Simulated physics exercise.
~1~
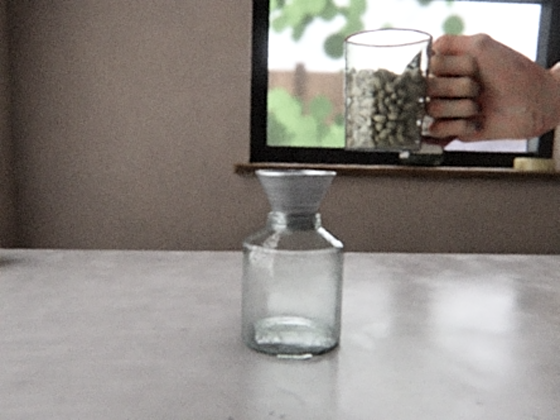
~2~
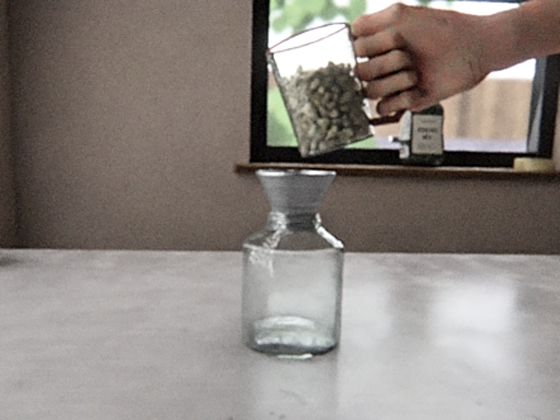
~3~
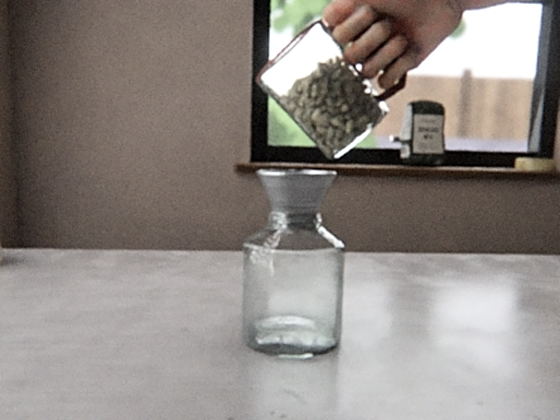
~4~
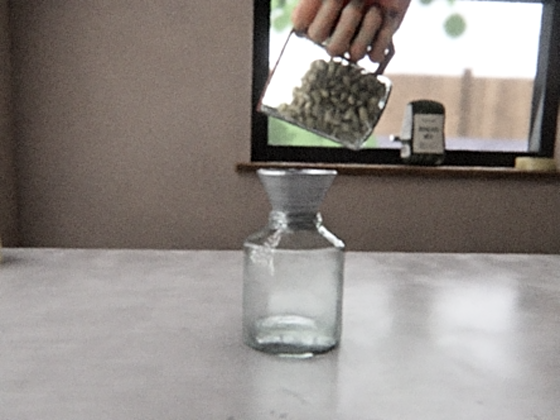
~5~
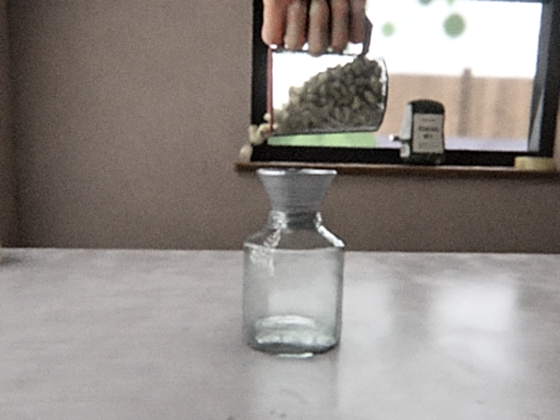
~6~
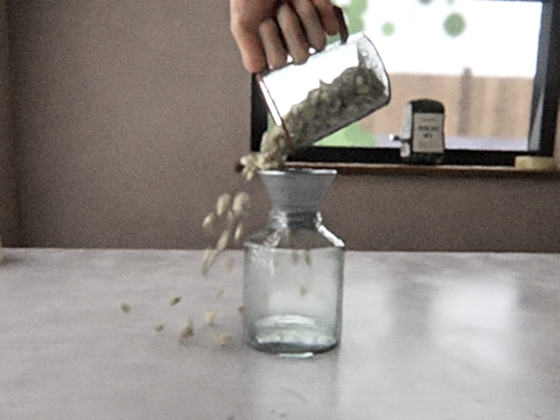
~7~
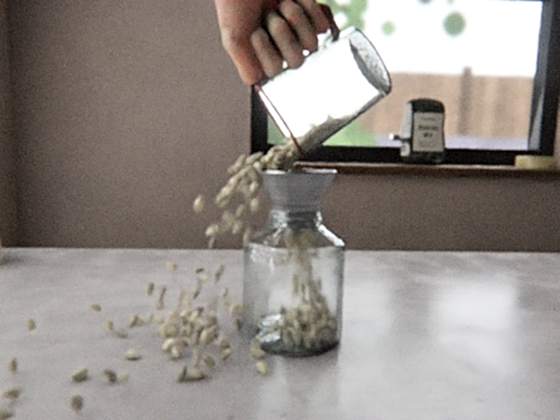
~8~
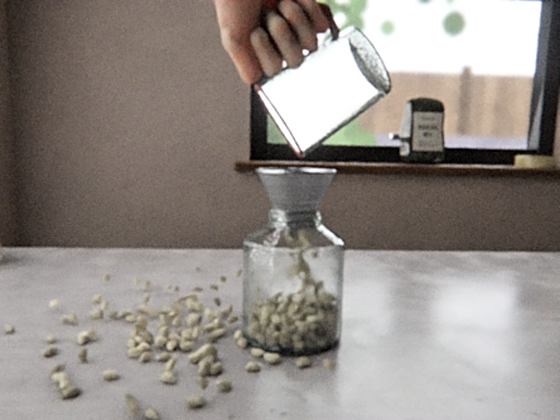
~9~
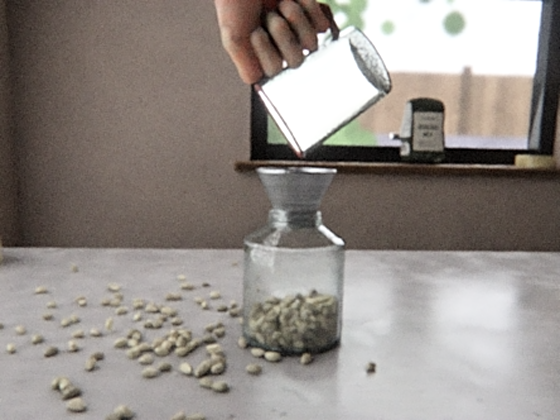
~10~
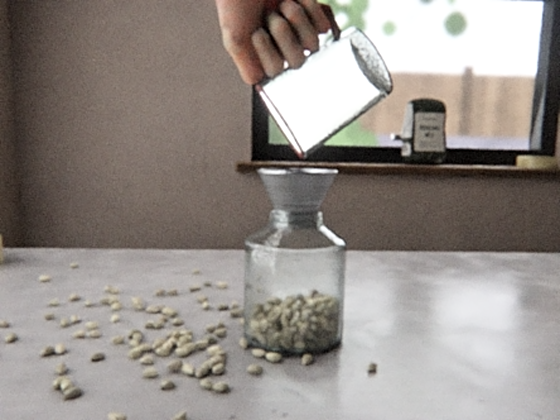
A hand moved a clear cup of pale beans left over a glass jar with a funnel in its neck and tipped it until it emptied; most beans landed in the jar, but many spilled across the table to the left.
